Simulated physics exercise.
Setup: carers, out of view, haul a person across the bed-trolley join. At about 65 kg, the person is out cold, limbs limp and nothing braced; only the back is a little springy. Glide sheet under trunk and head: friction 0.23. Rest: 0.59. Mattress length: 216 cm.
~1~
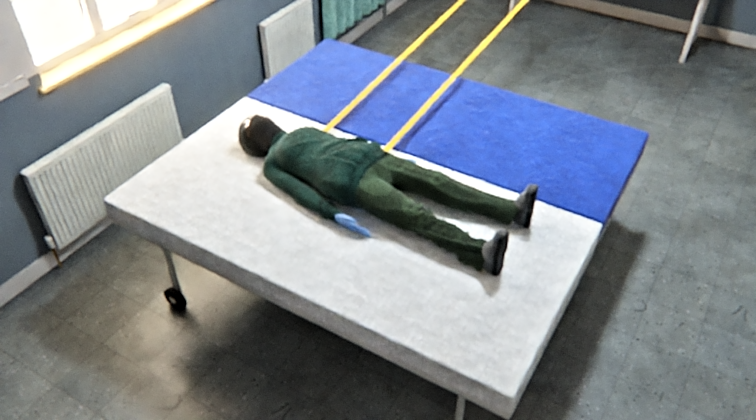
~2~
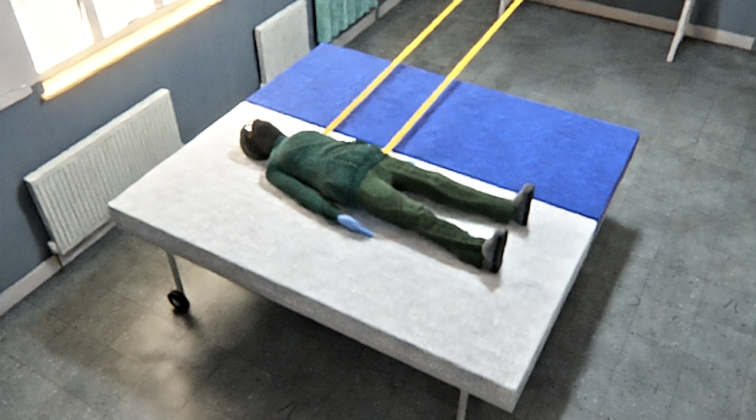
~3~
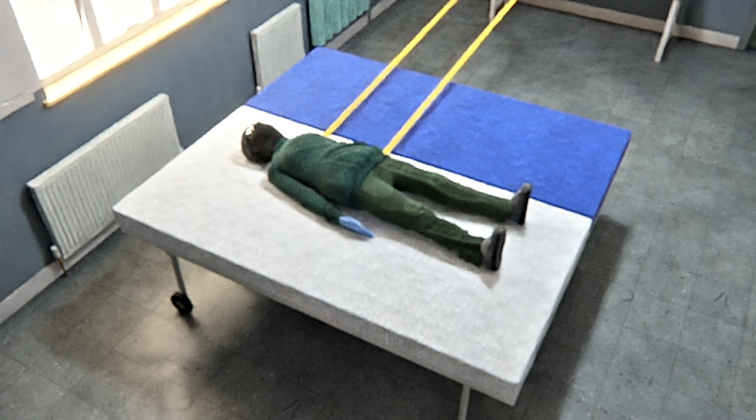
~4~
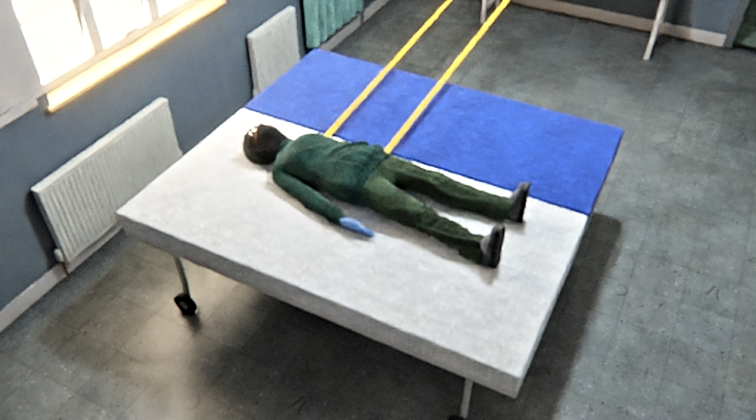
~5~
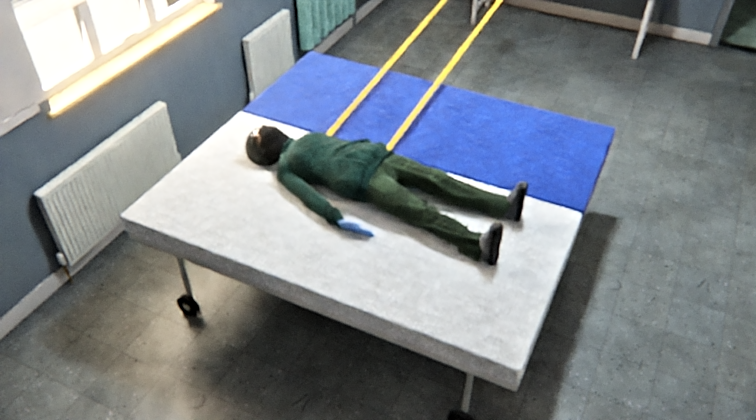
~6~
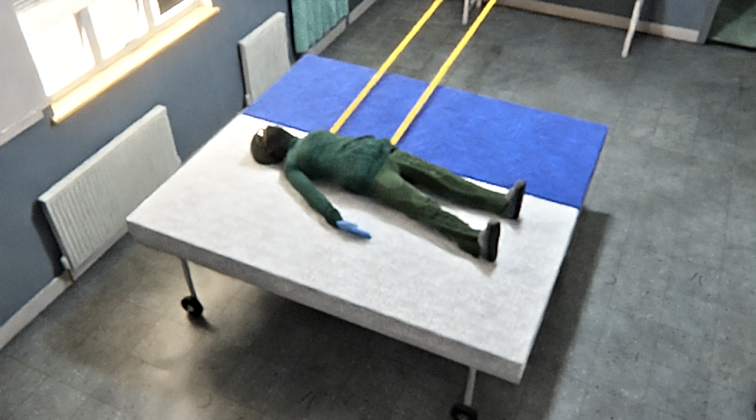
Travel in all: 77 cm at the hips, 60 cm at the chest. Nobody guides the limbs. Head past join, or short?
It makes it across.
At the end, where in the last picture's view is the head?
It finishes near pixel (313, 114) of the last view.
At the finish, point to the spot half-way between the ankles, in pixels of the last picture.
(494, 181).
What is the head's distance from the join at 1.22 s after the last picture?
Past it by around 6 cm.
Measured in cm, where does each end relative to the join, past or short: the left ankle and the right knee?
Past side for both: Left ankle at 20 cm, right knee at 0 cm.
Then, 0.22 s after the last picture the head is 26 cm short of the join, near (273, 142) in the last picture's view.
Then, 0.72 s after the last picture the head is 8 cm short of the join, near (294, 126) in the last picture's view.
Then, 1.22 s after the last picture the head is 5 cm past the join, near (309, 117) in the last picture's view; the right ankle 32 cm short of the join.
When all is still, head crosses the join; left hand crosses the join; right hand stops short of the join; left ankle crosses the join; right ankle stops short of the join.
